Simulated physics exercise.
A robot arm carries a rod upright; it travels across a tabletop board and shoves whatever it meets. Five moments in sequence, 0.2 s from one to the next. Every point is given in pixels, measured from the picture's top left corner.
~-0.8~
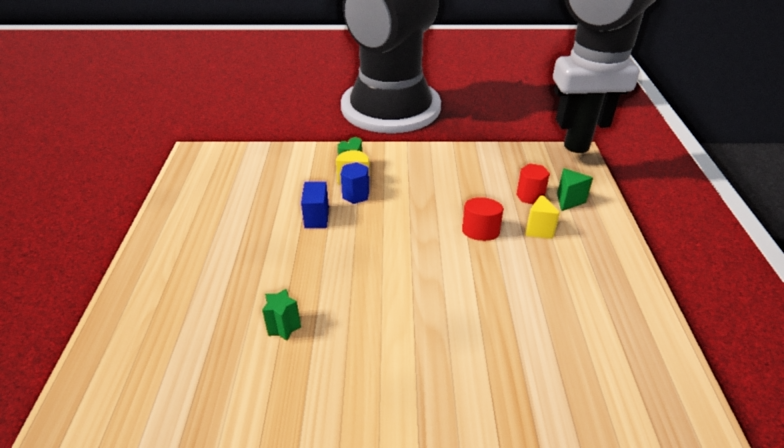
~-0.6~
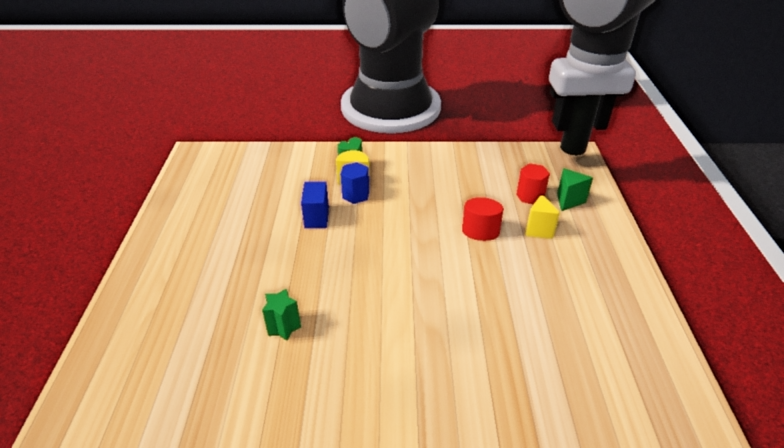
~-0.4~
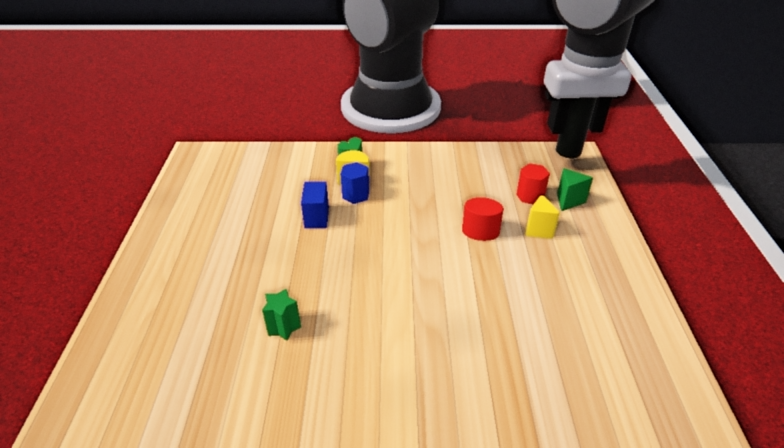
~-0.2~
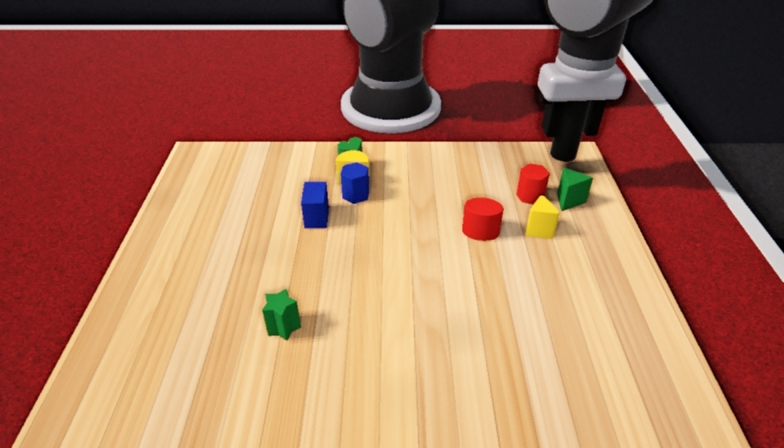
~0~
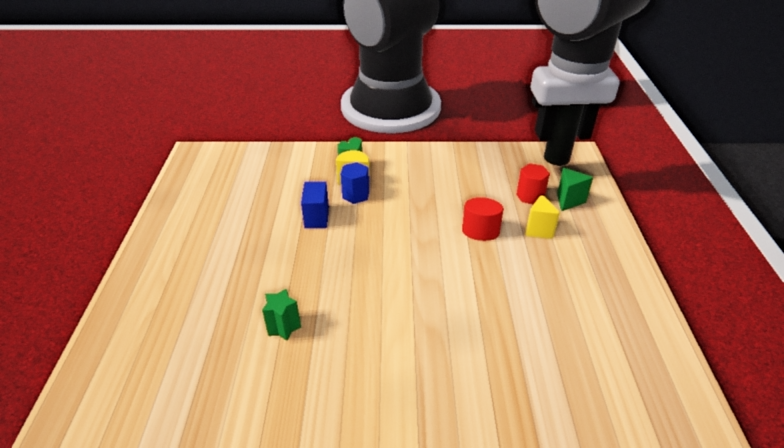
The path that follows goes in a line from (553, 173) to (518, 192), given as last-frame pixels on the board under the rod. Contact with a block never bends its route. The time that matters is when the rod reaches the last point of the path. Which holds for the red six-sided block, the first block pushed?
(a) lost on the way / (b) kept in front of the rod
b.
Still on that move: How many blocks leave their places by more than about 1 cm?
It's going to be one.
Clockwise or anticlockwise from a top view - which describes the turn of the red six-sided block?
Turns anticlockwise.
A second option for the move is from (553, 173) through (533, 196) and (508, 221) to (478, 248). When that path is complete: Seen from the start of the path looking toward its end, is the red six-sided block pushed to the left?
I believe not.
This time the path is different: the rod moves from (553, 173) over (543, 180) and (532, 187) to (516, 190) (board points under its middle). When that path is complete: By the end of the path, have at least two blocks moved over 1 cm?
No
The first path, step by step. Halfway along, rod at (538, 169); nothing pushed yet.
At the end, rod at (521, 178); red six-sided block at (522, 184), turned 25° anticlockwise; green triangular piece still.
